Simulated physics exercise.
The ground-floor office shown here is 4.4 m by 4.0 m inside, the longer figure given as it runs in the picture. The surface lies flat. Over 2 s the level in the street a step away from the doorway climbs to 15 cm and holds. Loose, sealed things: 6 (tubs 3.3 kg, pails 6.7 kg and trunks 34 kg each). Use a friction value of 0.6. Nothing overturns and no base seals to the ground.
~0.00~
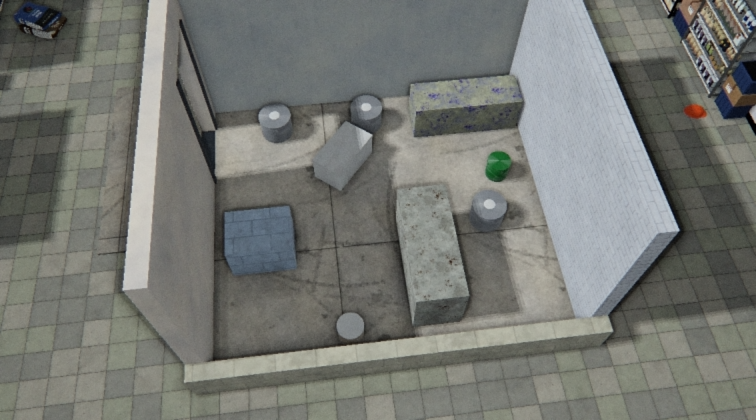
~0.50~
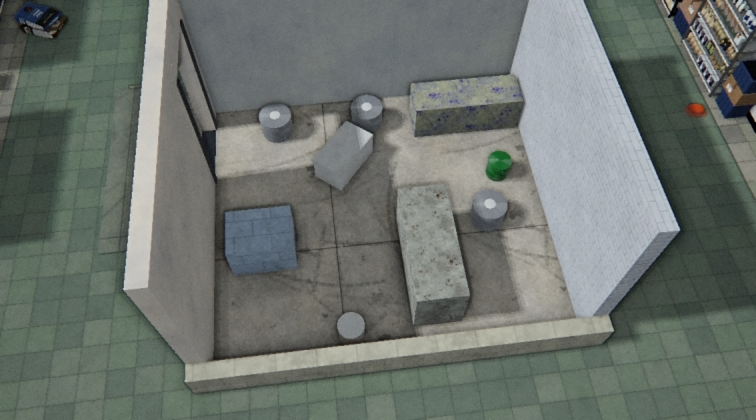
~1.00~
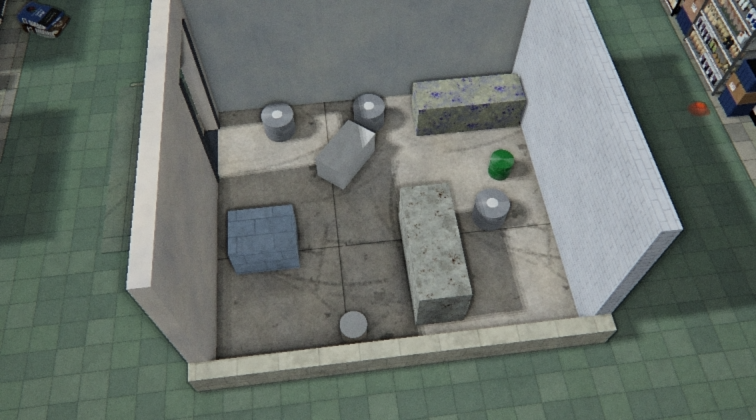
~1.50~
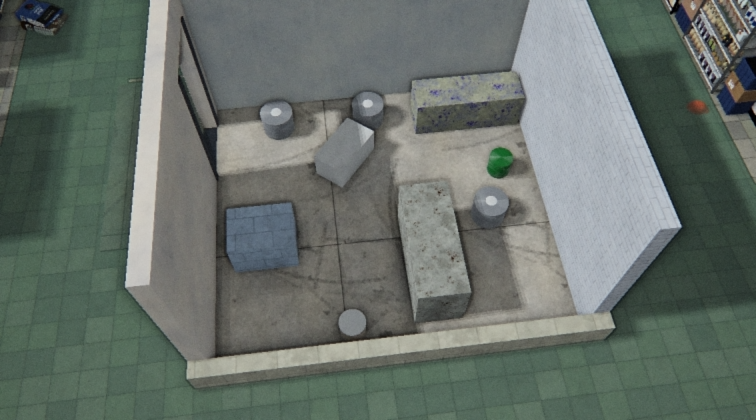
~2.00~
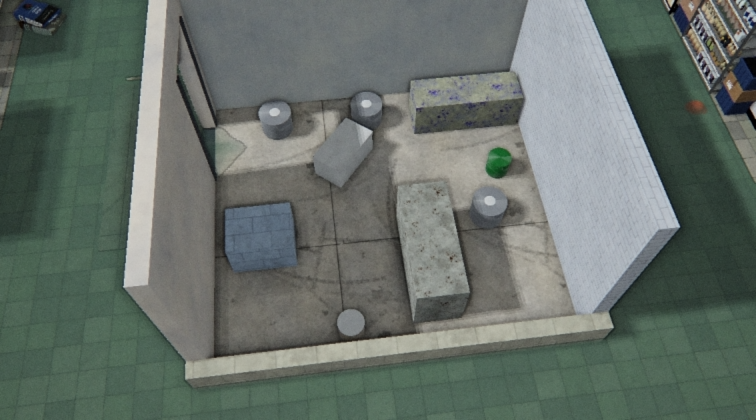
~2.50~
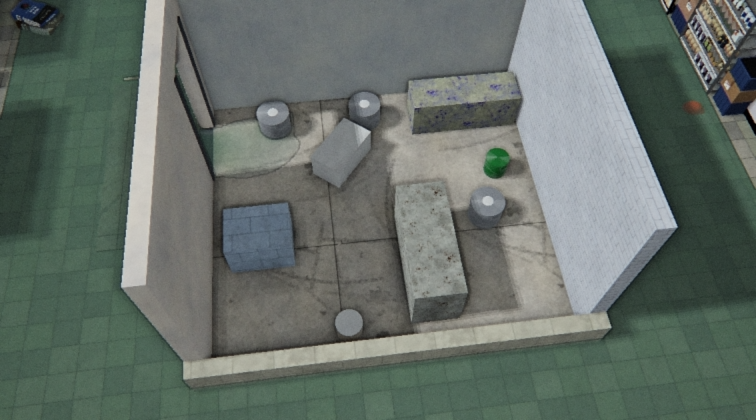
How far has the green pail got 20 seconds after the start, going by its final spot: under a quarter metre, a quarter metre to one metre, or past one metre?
Under a quarter metre.
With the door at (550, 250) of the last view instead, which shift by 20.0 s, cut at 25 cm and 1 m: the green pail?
Green pail: Remains in position.
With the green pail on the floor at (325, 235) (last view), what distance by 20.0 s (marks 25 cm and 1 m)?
Here it goes just a bit.
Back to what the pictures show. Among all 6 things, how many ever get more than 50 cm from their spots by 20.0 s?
4.
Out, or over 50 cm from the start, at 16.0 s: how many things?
The count is 3.
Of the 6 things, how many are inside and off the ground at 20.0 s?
3 at that moment.
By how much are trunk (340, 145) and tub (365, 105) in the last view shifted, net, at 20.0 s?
The first is 20 cm from its start, the second 150 cm.
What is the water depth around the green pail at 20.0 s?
7 cm or so.
After 4.0 s the green pail is near (498, 157), 0.0 m from its start, aground; 1 afloat.
After 9.0 s the green pail is near (498, 157), 0.0 m from its start, aground; 2 afloat.
After 16.0 s the green pail is near (498, 157), 0.0 m from its start, aground; 3 afloat.
After 20.0 s the green pail is near (498, 157), 0.0 m from its start, aground; 3 afloat.
